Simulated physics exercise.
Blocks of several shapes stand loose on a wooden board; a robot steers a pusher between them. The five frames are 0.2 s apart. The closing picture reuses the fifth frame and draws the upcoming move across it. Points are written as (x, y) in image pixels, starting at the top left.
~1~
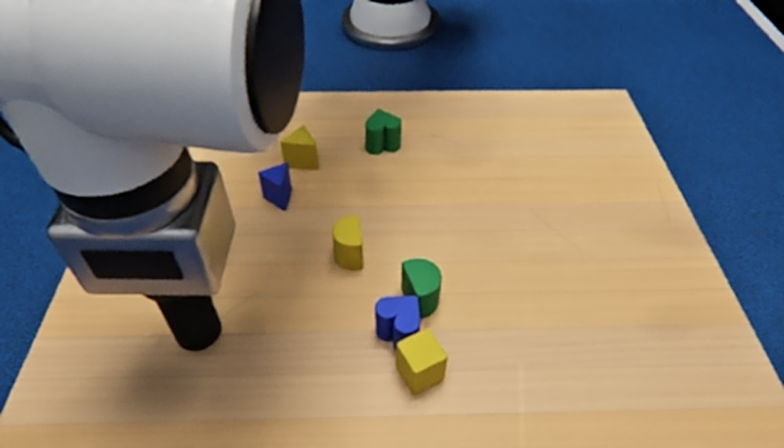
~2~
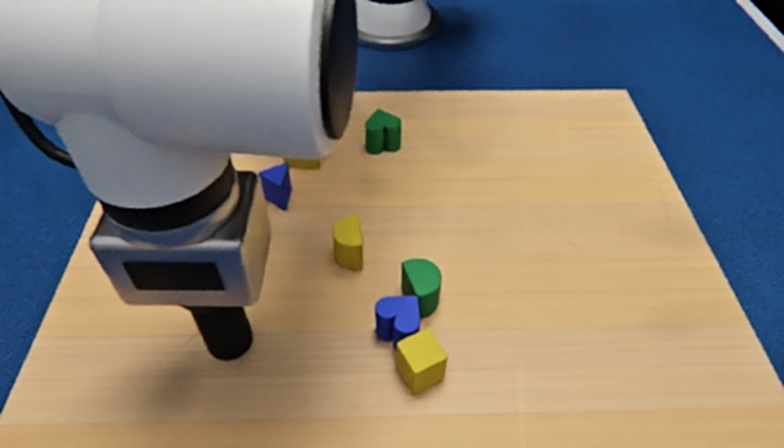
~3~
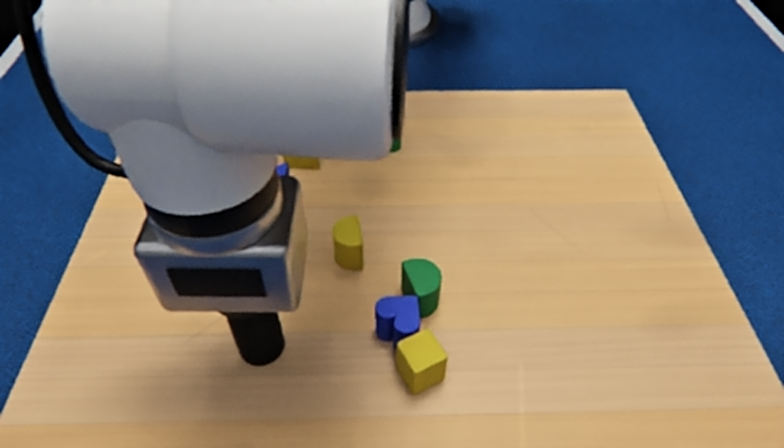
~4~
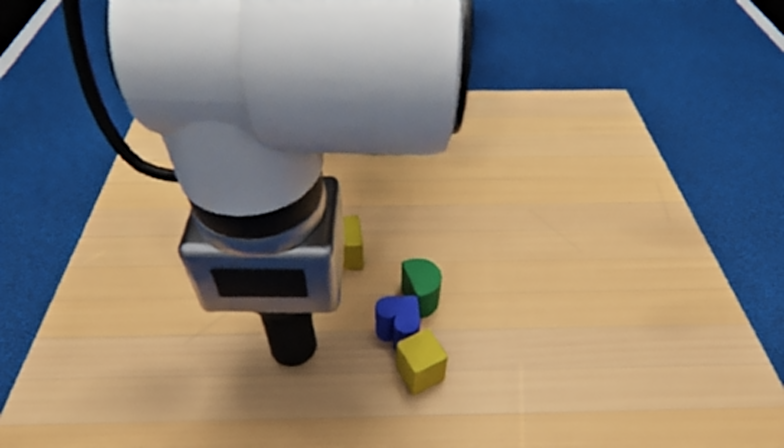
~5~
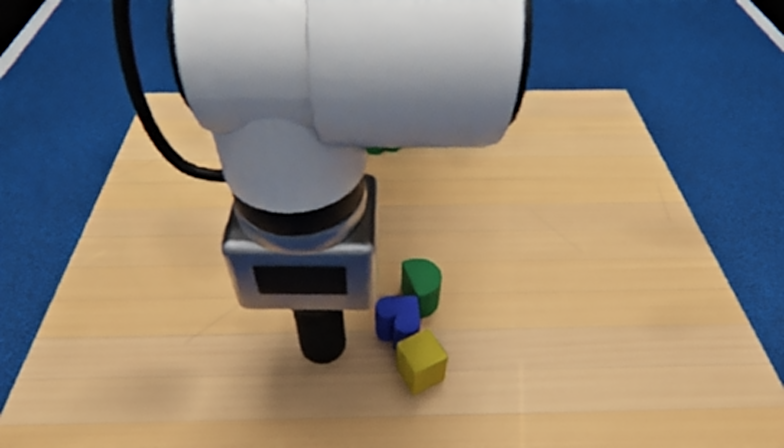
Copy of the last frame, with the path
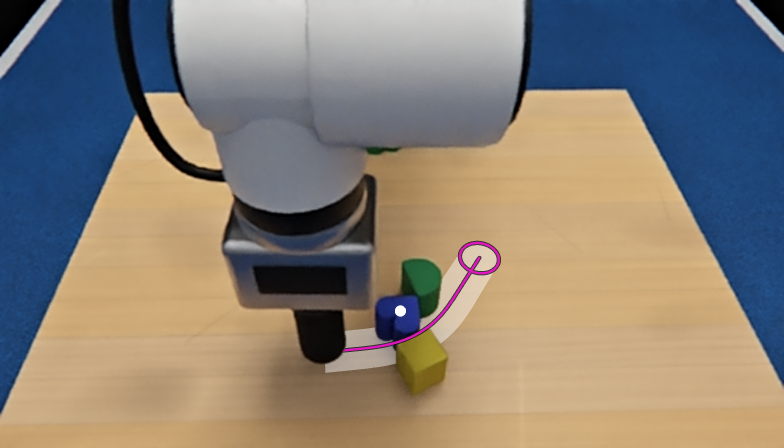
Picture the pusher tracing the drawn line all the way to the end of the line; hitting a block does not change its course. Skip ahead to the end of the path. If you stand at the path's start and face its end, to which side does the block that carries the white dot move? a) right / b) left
My pick is a.
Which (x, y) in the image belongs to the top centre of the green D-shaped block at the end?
That would be at about pixel (438, 240).
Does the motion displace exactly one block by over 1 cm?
Going by the path, no.
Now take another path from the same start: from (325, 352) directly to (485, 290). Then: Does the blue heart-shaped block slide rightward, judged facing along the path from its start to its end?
Yes.
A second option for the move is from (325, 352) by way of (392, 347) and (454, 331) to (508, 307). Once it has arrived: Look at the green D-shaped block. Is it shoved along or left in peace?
Somewhere new.
The line goes from (325, 352) by way of (398, 342) and (450, 304) to (479, 258); the dot is on the blue heart-shaped block.
What follows on the original path. One third of the way, pusher at (400, 333); blue heart-shaped block at (434, 303), turned 20° clockwise; green D-shaped block at (430, 269), turned 35° anticlockwise.
Two thirds of the way, pusher at (452, 294); blue heart-shaped block at (490, 274), turned 40° clockwise; green D-shaped block at (439, 252), turned 95° anticlockwise.
At the end, pusher at (481, 249); blue heart-shaped block at (508, 264), turned 85° clockwise; yellow square piece unmoved; green D-shaped block at (438, 240), turned 125° anticlockwise.
